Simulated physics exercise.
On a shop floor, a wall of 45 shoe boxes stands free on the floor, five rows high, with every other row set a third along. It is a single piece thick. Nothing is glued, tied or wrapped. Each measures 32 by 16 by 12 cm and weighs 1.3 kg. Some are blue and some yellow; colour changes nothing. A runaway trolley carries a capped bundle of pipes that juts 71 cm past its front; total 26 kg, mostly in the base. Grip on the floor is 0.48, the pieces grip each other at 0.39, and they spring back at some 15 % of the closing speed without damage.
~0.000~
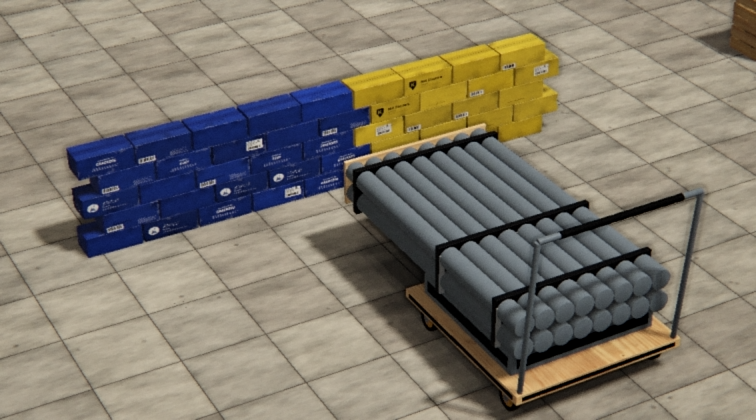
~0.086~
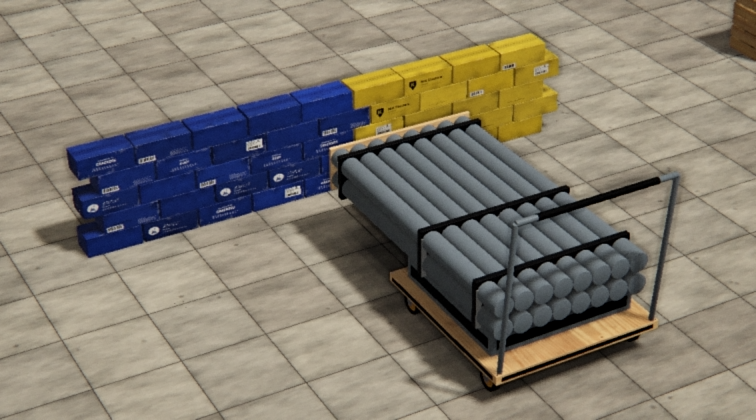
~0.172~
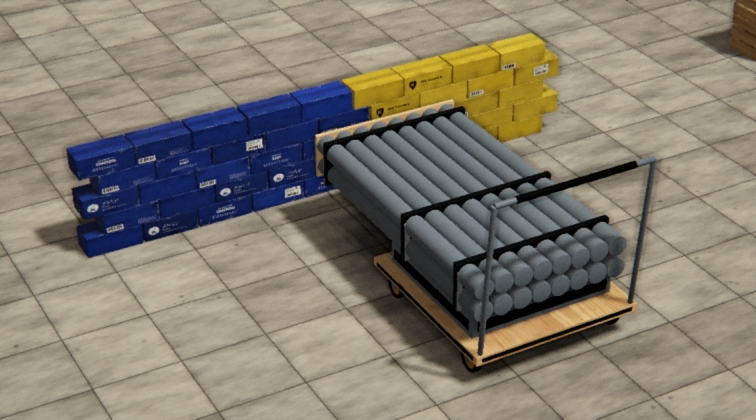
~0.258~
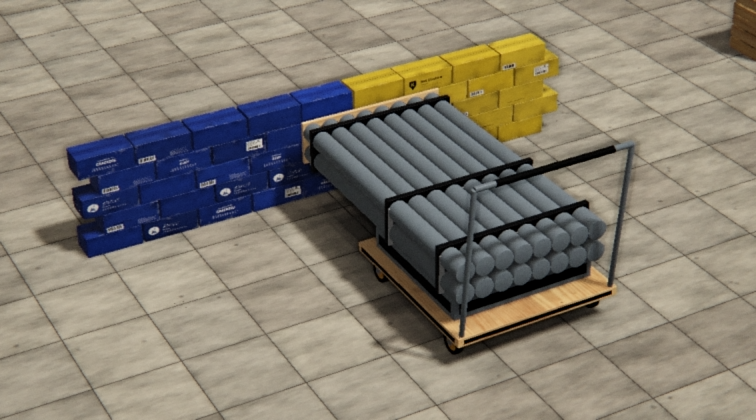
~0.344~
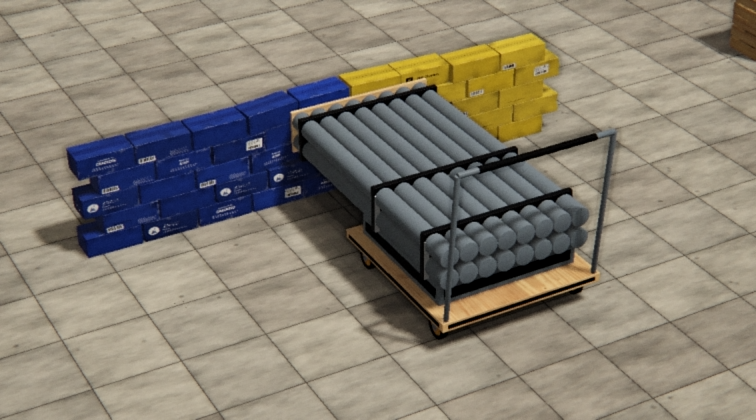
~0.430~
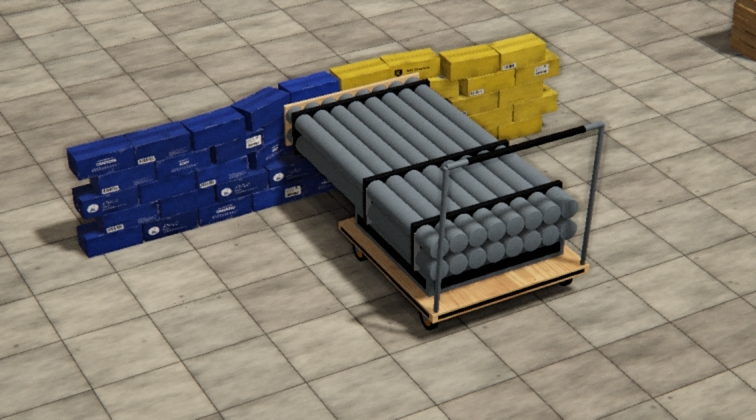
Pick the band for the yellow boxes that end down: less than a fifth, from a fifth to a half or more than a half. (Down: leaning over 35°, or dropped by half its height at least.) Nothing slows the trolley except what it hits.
It comes to from a fifth to a half.
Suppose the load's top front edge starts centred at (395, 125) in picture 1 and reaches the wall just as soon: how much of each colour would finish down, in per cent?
Then blue 40, yellow 40 per cent.
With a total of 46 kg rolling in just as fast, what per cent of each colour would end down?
Then blue 40, yellow 30 per cent.
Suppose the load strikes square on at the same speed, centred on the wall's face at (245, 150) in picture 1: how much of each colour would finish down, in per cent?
In that case blue 70, yellow 0 per cent.
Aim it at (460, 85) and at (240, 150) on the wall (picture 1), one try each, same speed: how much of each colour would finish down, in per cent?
Blue 10 then 60, yellow 80 then 0 per cent.
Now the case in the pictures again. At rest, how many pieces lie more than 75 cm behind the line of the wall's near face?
Some 4 pieces.
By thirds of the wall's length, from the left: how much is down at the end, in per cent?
Left 10, middle 80, right 30 per cent.
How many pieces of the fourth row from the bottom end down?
The count is 5.
Around 0.62 s, load 30 cm past the wall's line, still rolling; 6 of the 20 yellow boxes down (10 of 45 in all colours); top yellow box unmoved; top blue box tipped 14°.
Around 1.06 s, load 66 cm past the wall's line, still rolling; 7 of the 20 yellow boxes down (15 of 45 in all colours); top yellow box unmoved; top blue box tipped 63°, 20 cm lower.
Finally (2.1 s), load 85 cm past the wall's line, stopped; 8 of the 20 yellow boxes down (18 of 45 in all colours); top yellow box unmoved; top blue box upside down. That is 40 per cent. Seen by the last camera, middles, top yellow box near (516, 52), top blue box near (125, 169).
